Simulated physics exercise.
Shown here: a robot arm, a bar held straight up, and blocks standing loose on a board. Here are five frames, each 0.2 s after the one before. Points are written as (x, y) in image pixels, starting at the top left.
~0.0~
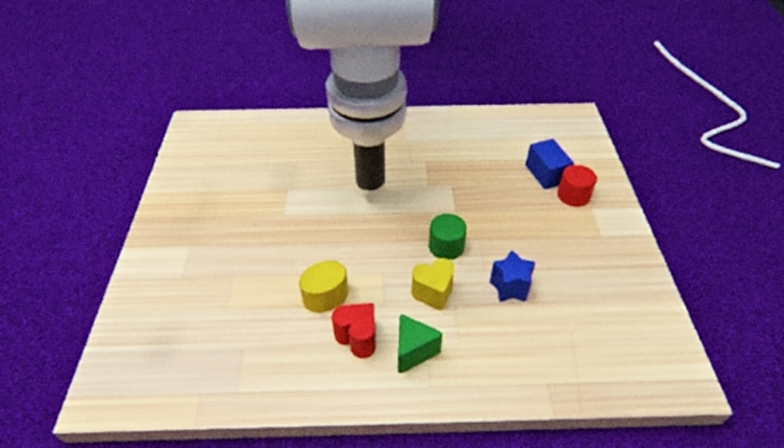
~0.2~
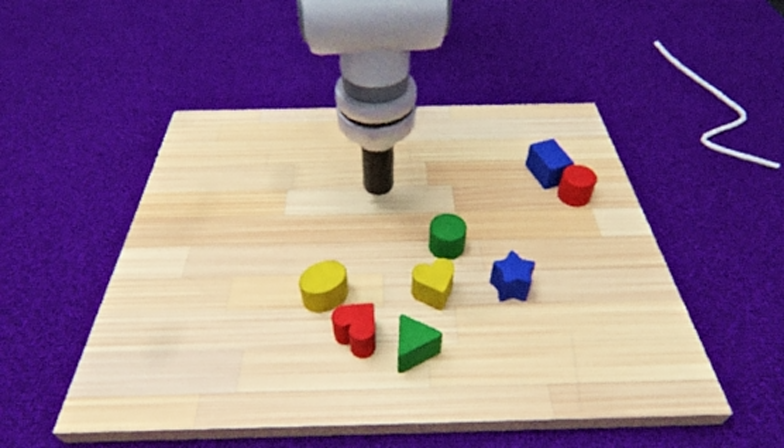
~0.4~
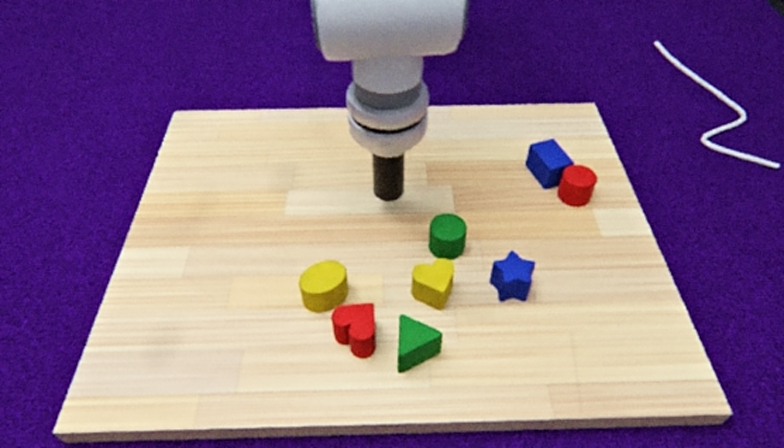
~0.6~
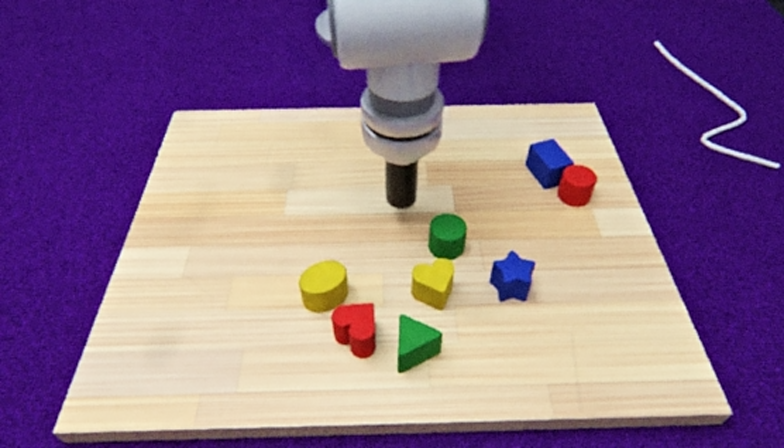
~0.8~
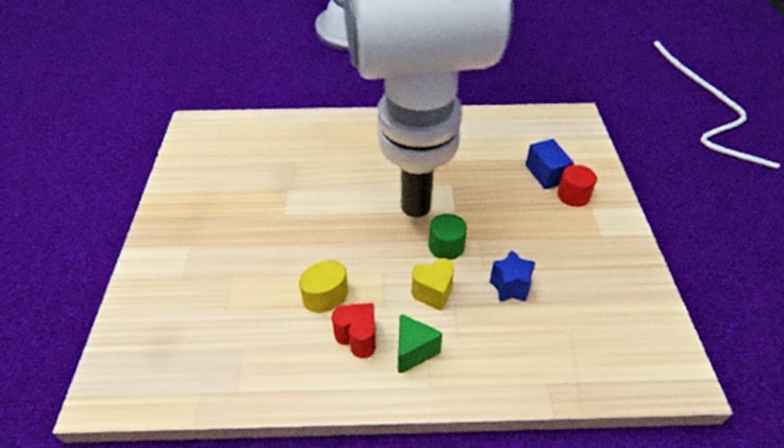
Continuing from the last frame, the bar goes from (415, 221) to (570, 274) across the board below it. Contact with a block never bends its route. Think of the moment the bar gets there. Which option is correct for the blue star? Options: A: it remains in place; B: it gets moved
It's A.
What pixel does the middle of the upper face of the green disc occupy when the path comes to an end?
The centre of its top face lies at (479, 251).
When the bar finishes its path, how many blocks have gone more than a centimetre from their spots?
I reckon the push displaces only one of the blocks by more than 1 cm.
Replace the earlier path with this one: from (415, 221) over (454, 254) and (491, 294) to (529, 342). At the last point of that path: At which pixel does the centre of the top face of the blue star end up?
Its top middle is near (564, 293).
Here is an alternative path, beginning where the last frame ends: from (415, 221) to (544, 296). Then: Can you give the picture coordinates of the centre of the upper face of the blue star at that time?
Put as a pixel place, it's (544, 303).
On the path given first. One third of the way, bar at (466, 224); green disc at (472, 245).
Two thirds of the way, bar at (519, 242); green disc at (479, 251).
At the end, bar at (575, 260); green disc at (479, 251); blue star in place.
